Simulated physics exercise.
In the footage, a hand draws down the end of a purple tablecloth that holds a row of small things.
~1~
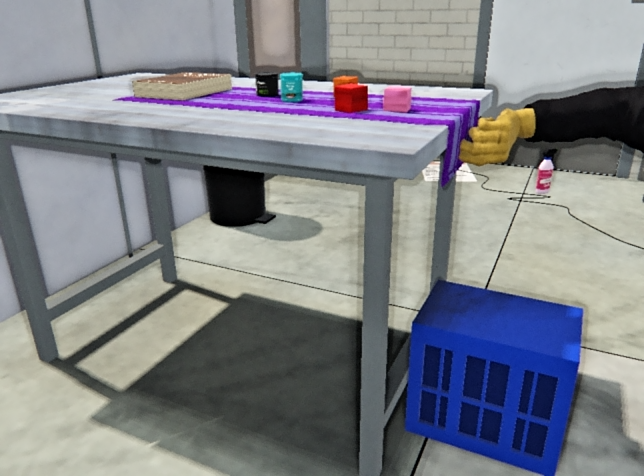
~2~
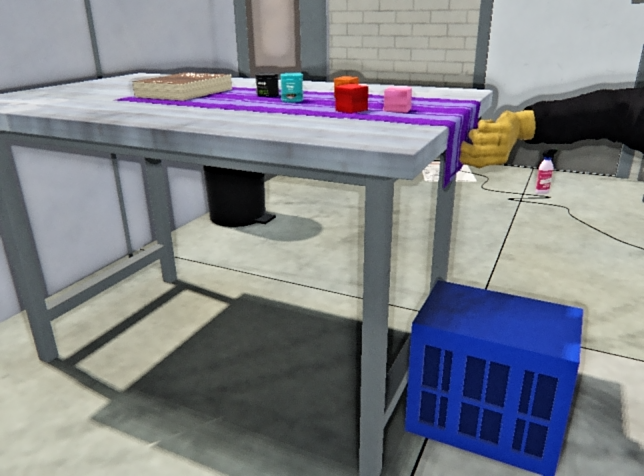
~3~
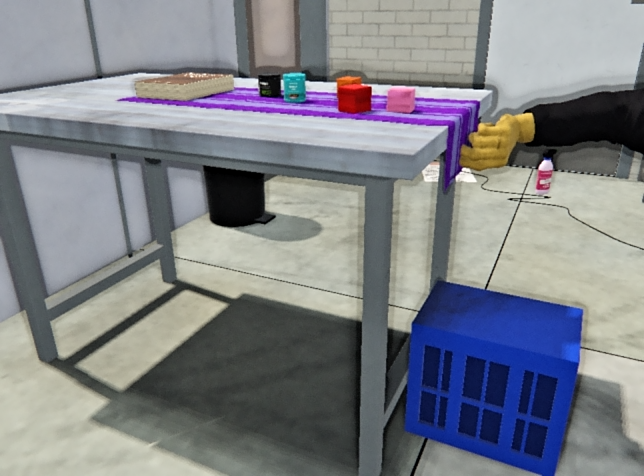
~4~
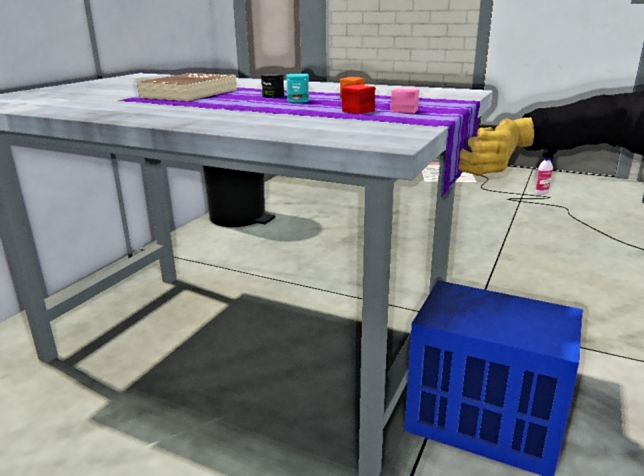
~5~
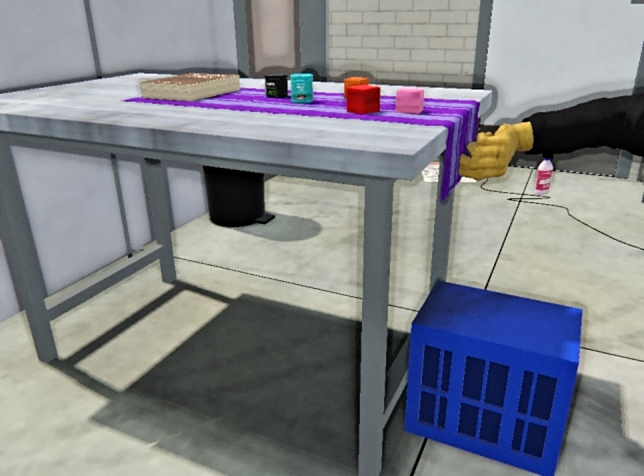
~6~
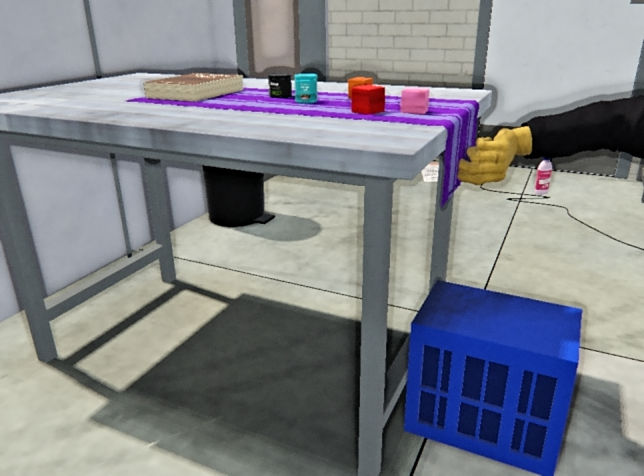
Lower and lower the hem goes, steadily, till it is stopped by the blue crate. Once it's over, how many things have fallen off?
By then three have.
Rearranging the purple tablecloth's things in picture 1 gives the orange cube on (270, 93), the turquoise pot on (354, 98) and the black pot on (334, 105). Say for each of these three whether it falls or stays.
You'd see the orange cube hang on, the turquoise pot go down and the black pot go down.
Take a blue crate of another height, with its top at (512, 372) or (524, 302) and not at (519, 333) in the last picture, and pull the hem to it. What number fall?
It comes to 4 for the first height and 2 for the second.
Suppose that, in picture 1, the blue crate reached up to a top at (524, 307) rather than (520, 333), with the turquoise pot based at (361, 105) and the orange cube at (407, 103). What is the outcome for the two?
Here's what happens: The turquoise pot leaves its perch, the orange cube leaves its perch.
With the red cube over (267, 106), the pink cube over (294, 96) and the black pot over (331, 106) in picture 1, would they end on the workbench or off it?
Final state: The red cube is still in place, the pink cube is still in place, the black pot is no longer up.
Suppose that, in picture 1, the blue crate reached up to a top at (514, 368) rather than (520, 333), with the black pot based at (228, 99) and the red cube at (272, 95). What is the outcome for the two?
The black pot stays aboard, and the red cube stays aboard.
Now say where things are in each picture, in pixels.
Hem (442, 187); pink cube (398, 88); red cube (351, 86); orange cube (346, 78); turquoise pot (291, 74); black pot (267, 73); top of the crate (520, 333), in the first frame.
Hem (443, 189); pink cube (398, 89), in the second frame.
Hem (445, 193); red cube (355, 86), in the third frame.
Hem (441, 197); orange cube (352, 78); top of the crate (519, 334), in the fourth frame.
Hem (440, 202); turquoise pot (302, 75), in the fifth frame.
Hem (442, 208); pink cube (416, 90); red cube (368, 87); orange cube (361, 79); turquoise pot (306, 75); black pot (280, 74), in the sixth frame.
Early on, hem near (455, 248); pink cube gone.
Midway, hem on the crate; pink cube, red cube and orange cube gone.
Finally, hem on the crate; pink cube, red cube and orange cube gone. It carries off three.
